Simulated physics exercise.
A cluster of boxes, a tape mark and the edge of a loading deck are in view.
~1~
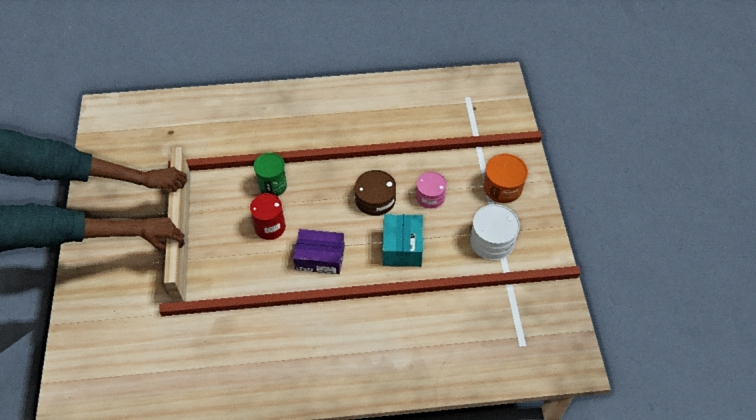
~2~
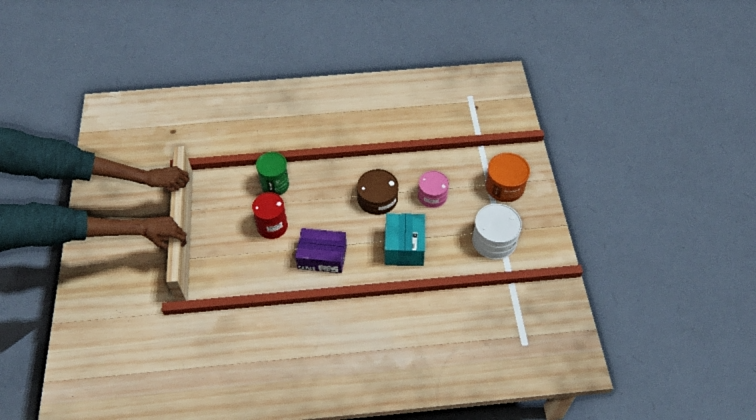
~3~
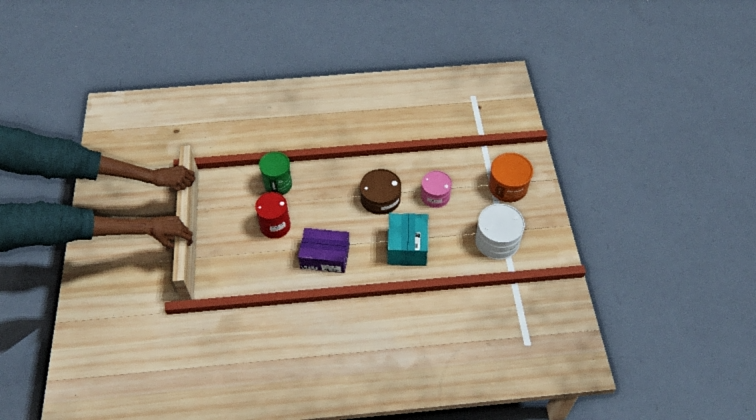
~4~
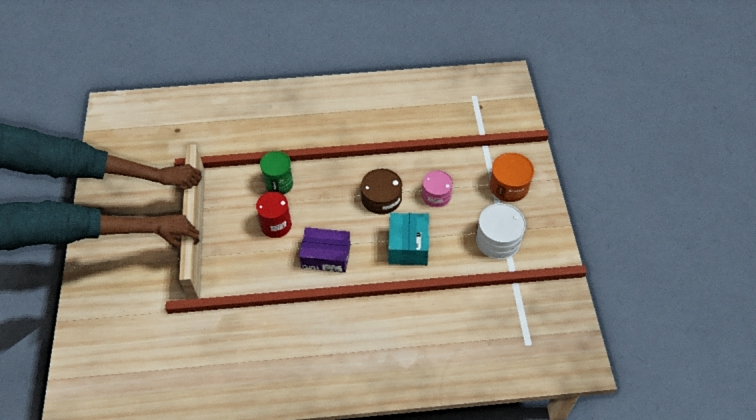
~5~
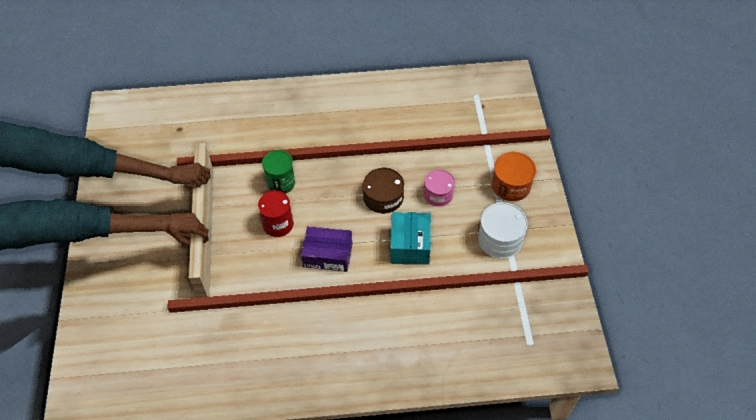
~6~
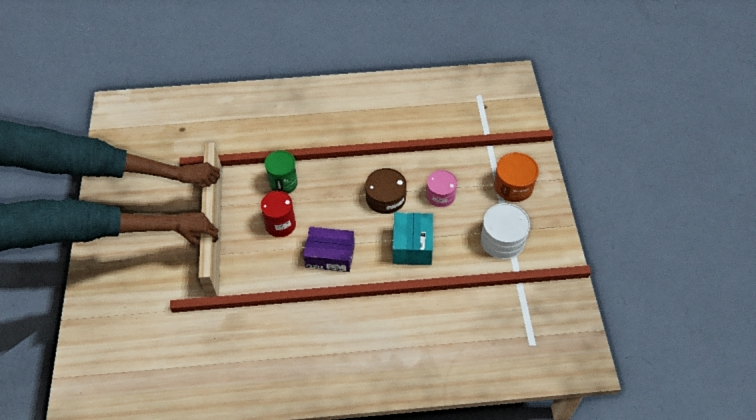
Two hands sliding a wooden plank slowly rightward between red rails on a table, toward colourful canisters and boxes sitting apart from it.
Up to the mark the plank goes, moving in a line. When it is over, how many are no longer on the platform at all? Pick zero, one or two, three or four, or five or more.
The answer is one or two.
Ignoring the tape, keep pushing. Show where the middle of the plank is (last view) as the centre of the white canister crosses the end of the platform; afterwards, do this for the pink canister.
Points: About (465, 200) and about (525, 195).
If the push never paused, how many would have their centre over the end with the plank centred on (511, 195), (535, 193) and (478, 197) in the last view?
Counts per position: 3 / 4 / 1.
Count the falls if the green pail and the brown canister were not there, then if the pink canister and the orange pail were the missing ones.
You'd get 1 in the first case and 1 in the second one.
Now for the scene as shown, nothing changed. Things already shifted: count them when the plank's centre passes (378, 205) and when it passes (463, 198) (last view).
So 6, and at the other place 8.
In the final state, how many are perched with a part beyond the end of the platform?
The figure is 2.
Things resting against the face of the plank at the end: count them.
4.
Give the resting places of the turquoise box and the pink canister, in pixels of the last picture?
The first one ends at (576, 229), the second at (550, 201).
Early on, none off yet; orange pail at rest near (516, 178); white canister at rest near (505, 231); pink canister at rest near (442, 189).
A while later, none off yet; orange pail at rest near (516, 178); white canister travelled a little near (517, 230); pink canister travelled about its own width near (478, 188).
Finally, the number that fall off is one or two; lost, white canister.
